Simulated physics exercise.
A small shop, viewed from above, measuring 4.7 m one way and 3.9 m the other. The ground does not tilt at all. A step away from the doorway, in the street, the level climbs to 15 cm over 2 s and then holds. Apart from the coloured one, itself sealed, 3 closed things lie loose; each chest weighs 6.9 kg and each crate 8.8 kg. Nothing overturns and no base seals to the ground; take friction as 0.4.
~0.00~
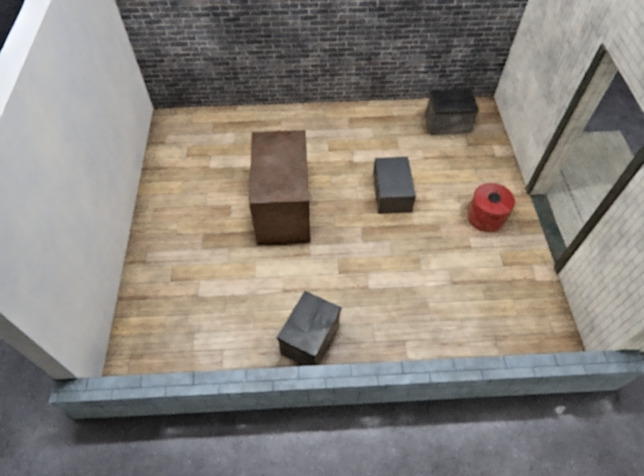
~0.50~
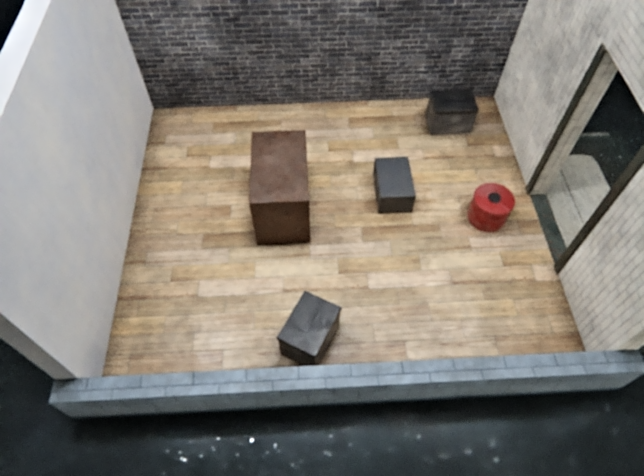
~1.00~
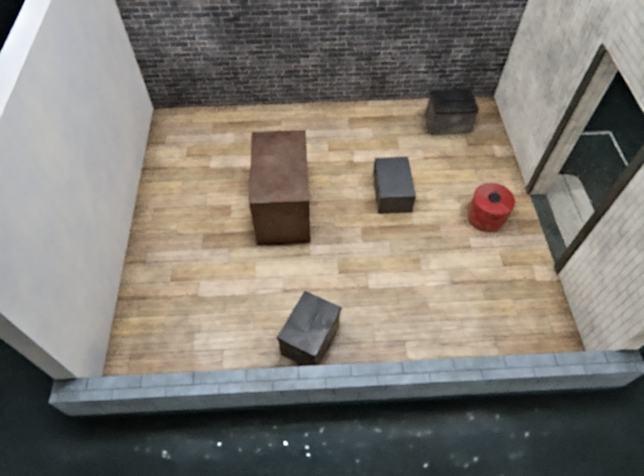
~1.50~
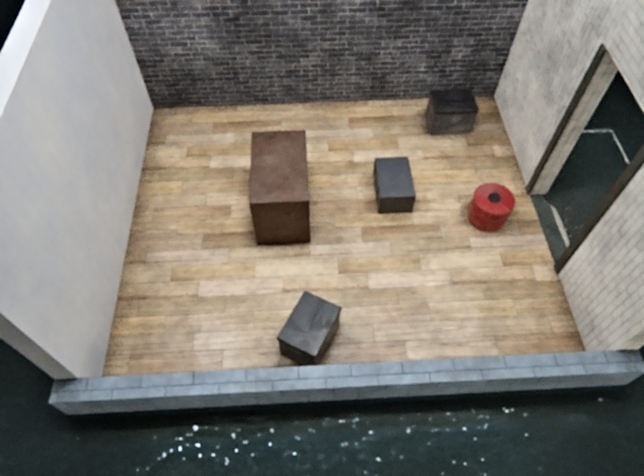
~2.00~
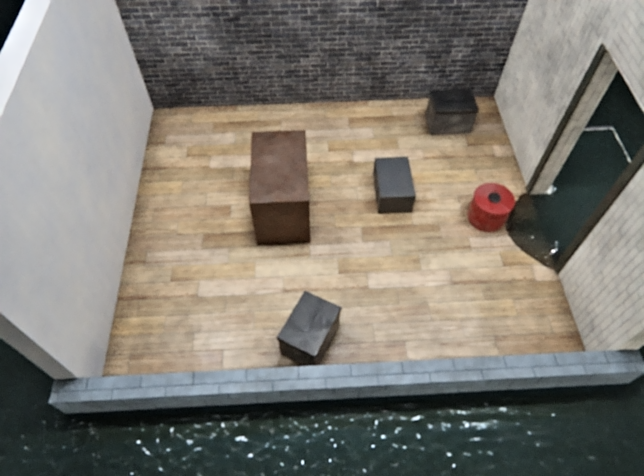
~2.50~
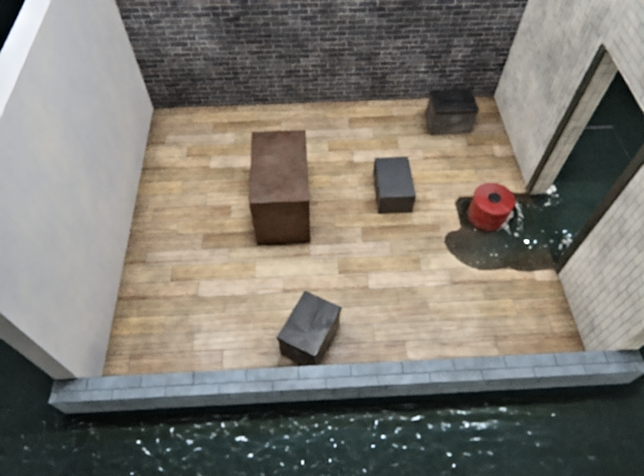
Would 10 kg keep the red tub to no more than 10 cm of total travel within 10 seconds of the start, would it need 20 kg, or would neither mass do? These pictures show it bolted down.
Most likely it will manage with neither mass.
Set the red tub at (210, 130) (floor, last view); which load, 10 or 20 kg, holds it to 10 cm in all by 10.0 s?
Result: Both pass.
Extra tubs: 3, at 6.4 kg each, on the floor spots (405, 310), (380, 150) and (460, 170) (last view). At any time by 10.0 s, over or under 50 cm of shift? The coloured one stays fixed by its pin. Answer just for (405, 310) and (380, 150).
Above the mark, then below the mark.
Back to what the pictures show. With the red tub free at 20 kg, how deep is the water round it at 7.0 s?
5 cm, roughly.
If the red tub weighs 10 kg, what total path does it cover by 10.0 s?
I'd say roughly 80 centimetres in all.
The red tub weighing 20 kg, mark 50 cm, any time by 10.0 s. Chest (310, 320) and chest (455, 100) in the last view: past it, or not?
In sequence, exceeded; exceeded.
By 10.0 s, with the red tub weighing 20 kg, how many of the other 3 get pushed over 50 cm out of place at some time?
My count gives 2.
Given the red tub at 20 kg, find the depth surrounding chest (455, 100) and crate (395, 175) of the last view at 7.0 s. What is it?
I'd put it at 5 cm and 1 cm respectively.
After 3.5 s the red tub would be 67 cm from its start with 10 kg and 19 cm from its start with 20 kg; 5 cm of water round it then.
After 4.5 s the red tub would be 76 cm from its start with 10 kg and 23 cm from its start with 20 kg; 5 cm of water round it then.
After 7.0 s the red tub would be 76 cm from its start with 10 kg and 23 cm from its start with 20 kg; 5 cm of water round it then.
After 10.0 s the red tub would be 76 cm from its start with 10 kg and 23 cm from its start with 20 kg; 5 cm of water round it then.
